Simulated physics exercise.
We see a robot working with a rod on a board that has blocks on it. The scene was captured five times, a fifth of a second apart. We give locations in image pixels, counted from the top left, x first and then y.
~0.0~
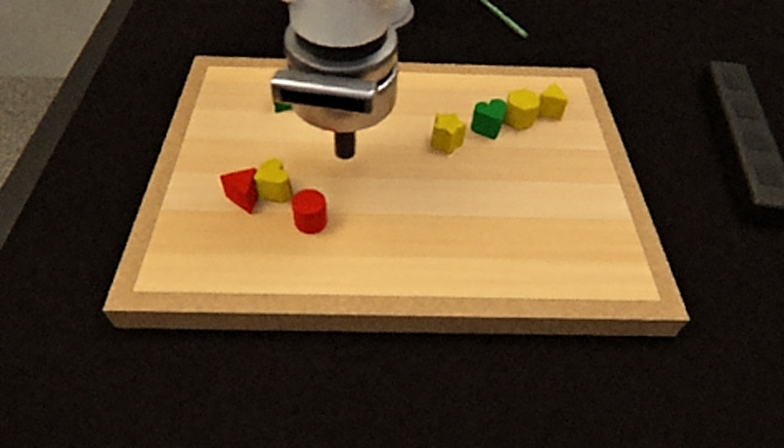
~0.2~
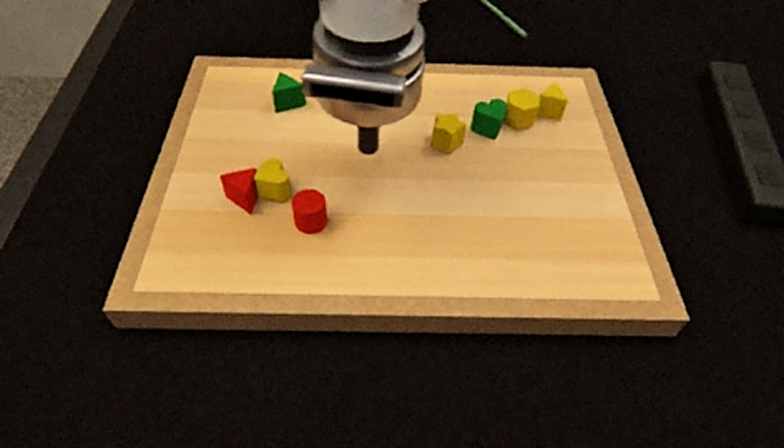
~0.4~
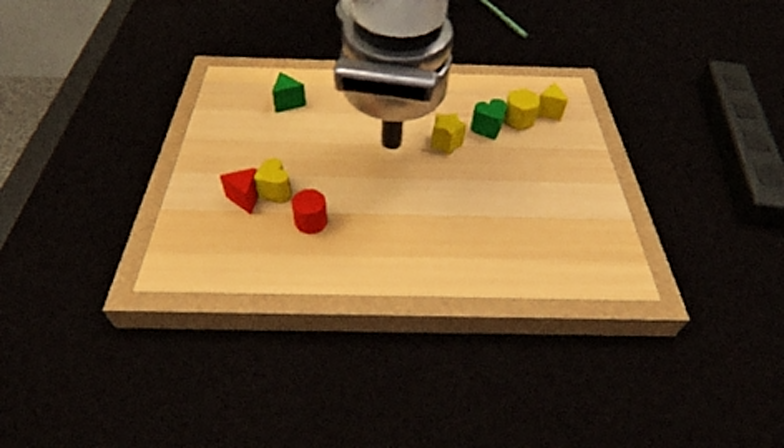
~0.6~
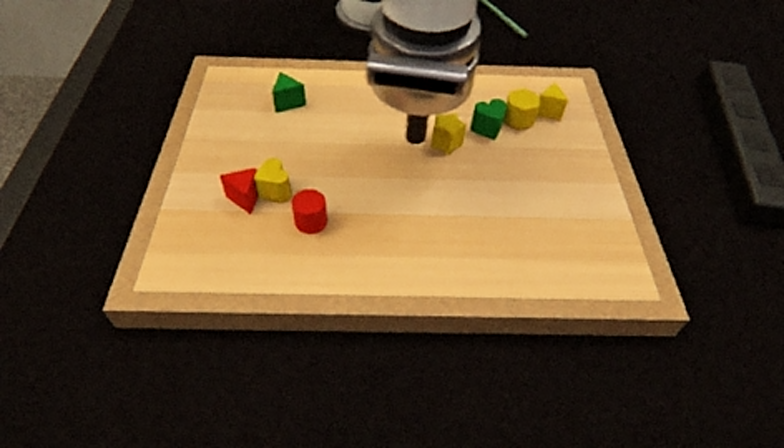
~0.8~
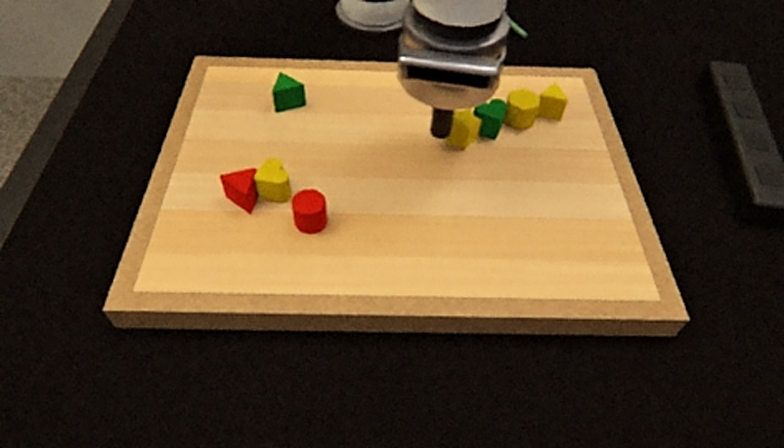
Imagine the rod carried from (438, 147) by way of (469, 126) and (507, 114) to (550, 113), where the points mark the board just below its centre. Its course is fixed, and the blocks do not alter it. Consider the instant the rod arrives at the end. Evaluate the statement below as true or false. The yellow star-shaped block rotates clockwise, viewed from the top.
Answer: False.
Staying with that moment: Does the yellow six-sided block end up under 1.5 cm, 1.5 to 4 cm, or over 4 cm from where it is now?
It's set to move over 4 cm.
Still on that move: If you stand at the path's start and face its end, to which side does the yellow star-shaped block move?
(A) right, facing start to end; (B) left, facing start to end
Choice B: Left, facing start to end.
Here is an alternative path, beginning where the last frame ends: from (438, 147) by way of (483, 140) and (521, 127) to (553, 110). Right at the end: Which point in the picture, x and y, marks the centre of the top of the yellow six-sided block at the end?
Near (542, 76).
On the path given first. One third of the way, rod at (473, 111); yellow star-shaped block at (496, 96); green heart at (519, 91), turned 15° clockwise; yellow six-sided block at (551, 91), turned 40° clockwise; yellow three-sided block at (578, 89), turned 25° anticlockwise.
Two thirds of the way, rod at (512, 99); yellow star-shaped block at (525, 81), turned 35° anticlockwise; green heart at (539, 69); yellow six-sided block at (559, 87), turned 85° clockwise; yellow three-sided block at (585, 90), turned 35° anticlockwise.
At the end, rod at (556, 98); yellow star-shaped block at (540, 80), turned 115° anticlockwise; green heart at (541, 64); yellow six-sided block at (573, 83), turned 85° clockwise; yellow three-sided block at (596, 91).
